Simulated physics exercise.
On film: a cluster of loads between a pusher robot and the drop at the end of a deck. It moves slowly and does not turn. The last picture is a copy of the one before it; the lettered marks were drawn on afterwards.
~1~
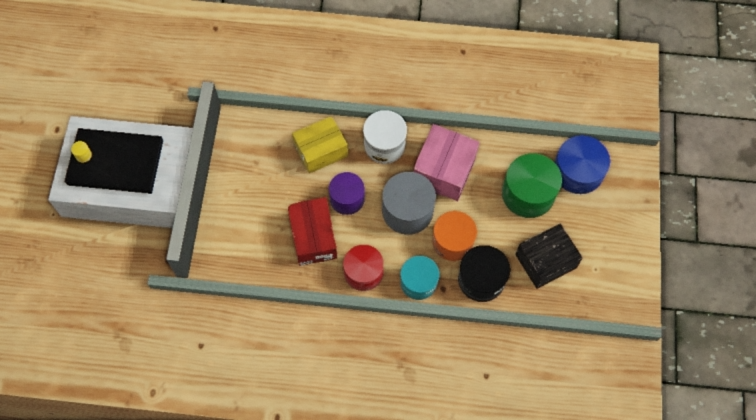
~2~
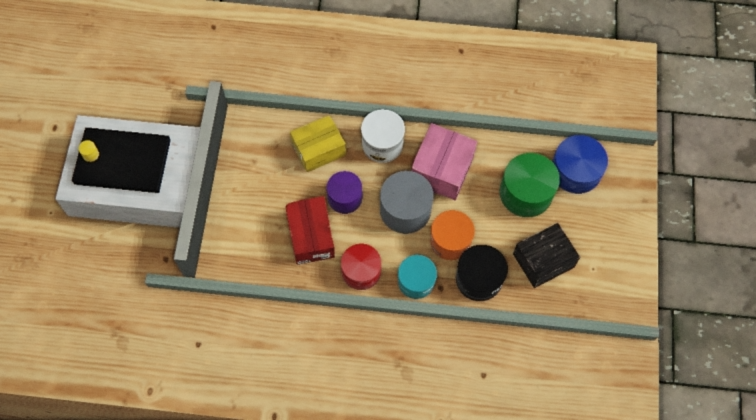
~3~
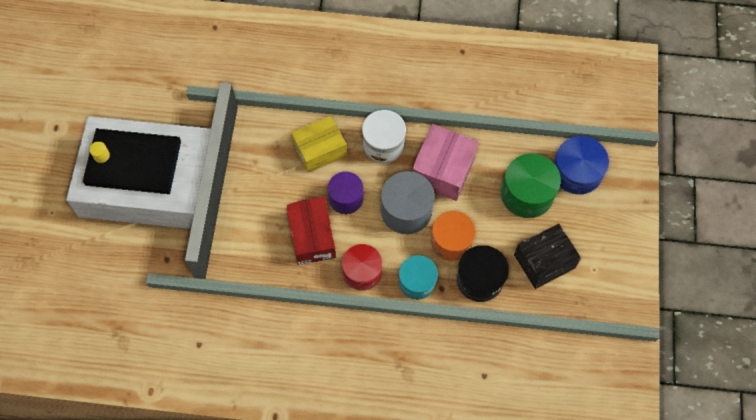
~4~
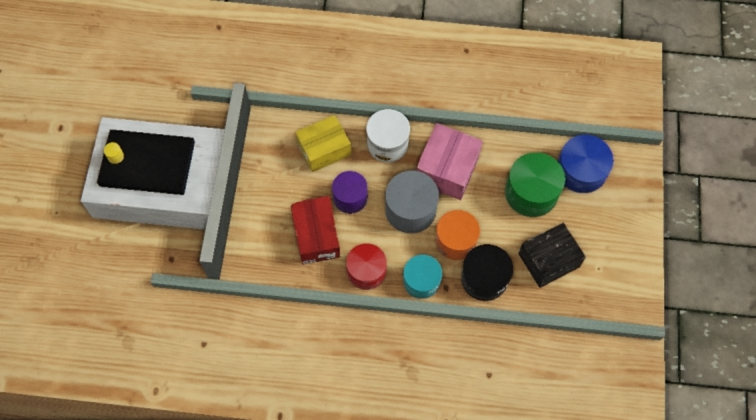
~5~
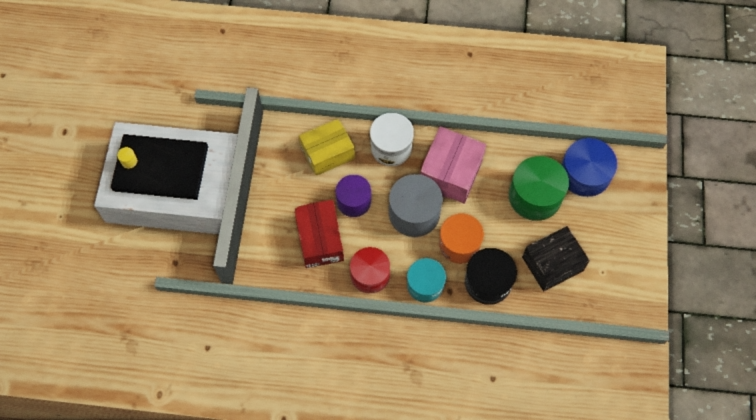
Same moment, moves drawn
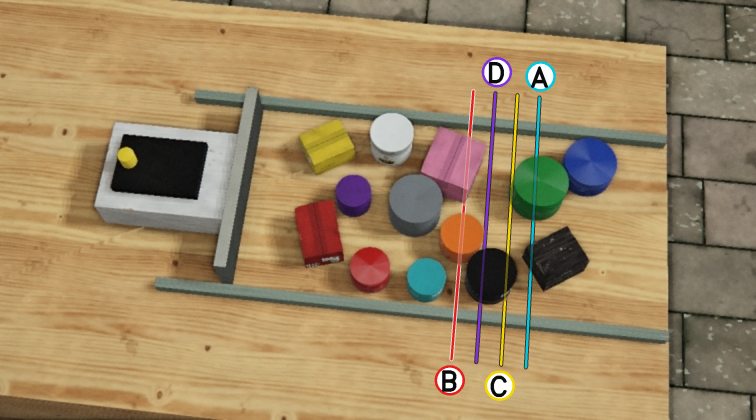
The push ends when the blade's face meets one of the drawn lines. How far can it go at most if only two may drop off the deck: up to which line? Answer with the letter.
As far as mark A.
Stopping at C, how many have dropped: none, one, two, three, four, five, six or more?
By then, none.
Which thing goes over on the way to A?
It is the black crate.
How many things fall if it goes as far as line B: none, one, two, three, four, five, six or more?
In all, none.
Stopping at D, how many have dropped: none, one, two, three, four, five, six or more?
By then, none.
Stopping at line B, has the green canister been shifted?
Yes.
On the marked copy, A at (533, 224); B at (463, 217); C at (510, 222); D at (486, 220).
Taking A. A third of the way, robot (272, 177); turquoise pail (438, 284); red canister (400, 277).
Two thirds of the way, robot (379, 188); blue canister (615, 166); black crate (607, 239).
When it is over, robot (463, 196); black crate over the edge; black pail (667, 283); one fallen.
As for the rest, B is within the limit but short; C is within the limit but short; D is within the limit but short.
